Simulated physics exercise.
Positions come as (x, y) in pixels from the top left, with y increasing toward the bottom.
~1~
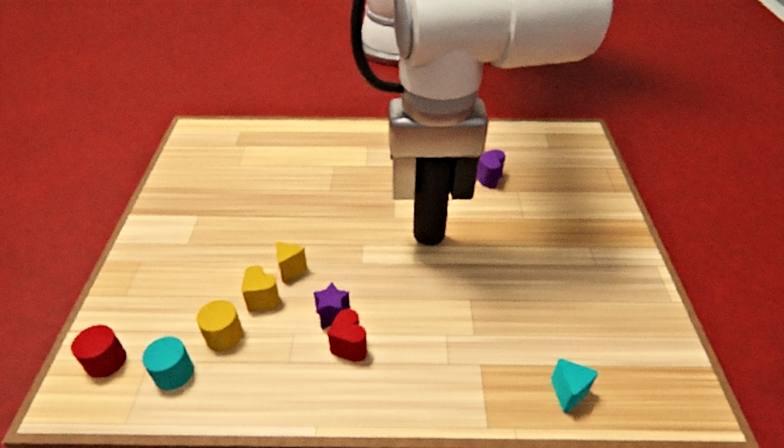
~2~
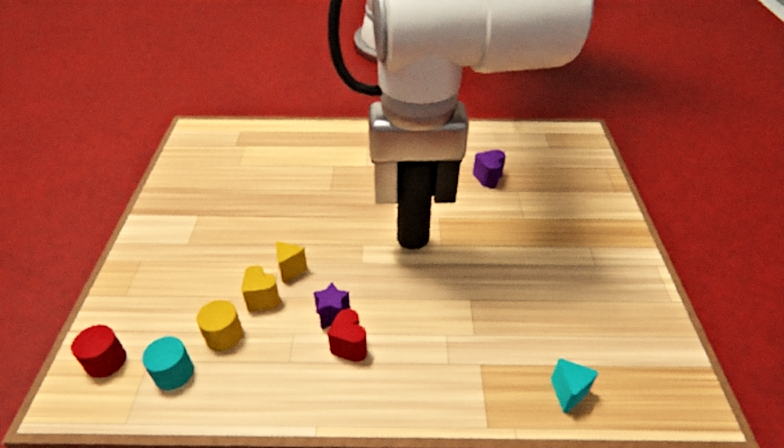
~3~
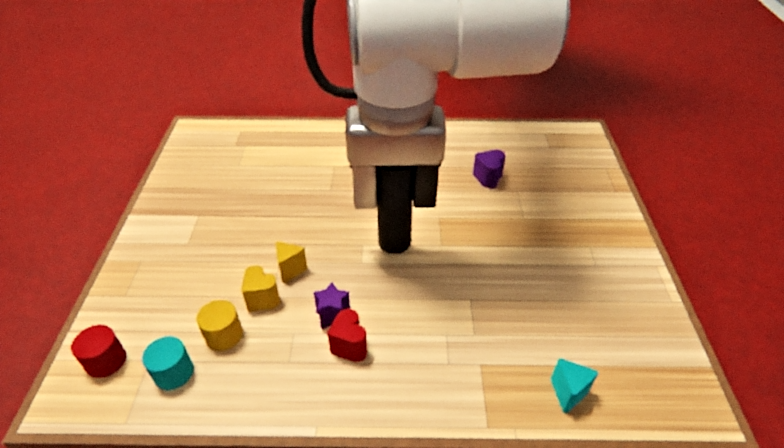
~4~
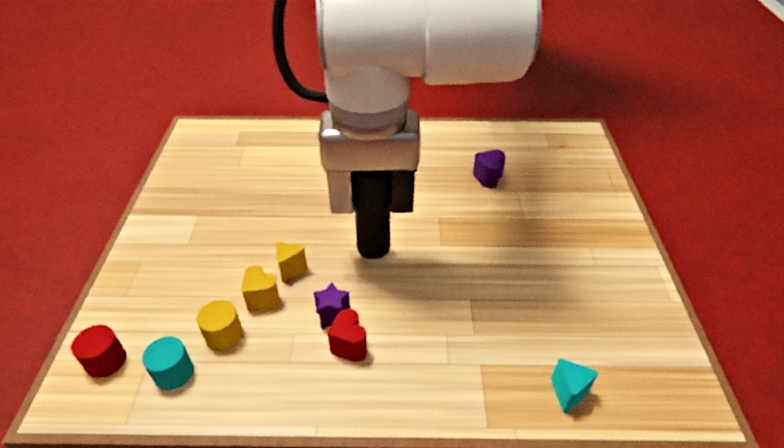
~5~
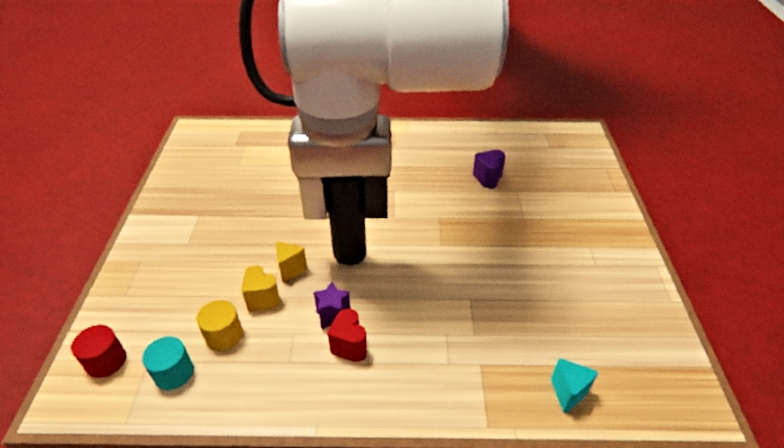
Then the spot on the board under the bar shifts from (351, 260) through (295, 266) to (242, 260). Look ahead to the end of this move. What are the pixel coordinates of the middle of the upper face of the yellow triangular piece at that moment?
Expect it around (213, 260).
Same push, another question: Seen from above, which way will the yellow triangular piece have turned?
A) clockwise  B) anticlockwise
My pick is B.
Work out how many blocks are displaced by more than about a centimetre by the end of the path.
Of all the blocks, just one travels more than a centimetre.
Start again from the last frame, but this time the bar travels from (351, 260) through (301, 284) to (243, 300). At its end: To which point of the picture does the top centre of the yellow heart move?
Answer: (206, 293).
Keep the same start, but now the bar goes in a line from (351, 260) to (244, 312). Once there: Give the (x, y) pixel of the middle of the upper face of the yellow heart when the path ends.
Final place: (204, 297).
What follows on the original path. One third of the way, bar at (312, 257); yellow triangular piece at (275, 252).
Two thirds of the way, bar at (273, 260); yellow triangular piece at (235, 257).
At the end, bar at (240, 253); yellow heart not moved; yellow triangular piece at (213, 260), turned 70° anticlockwise.
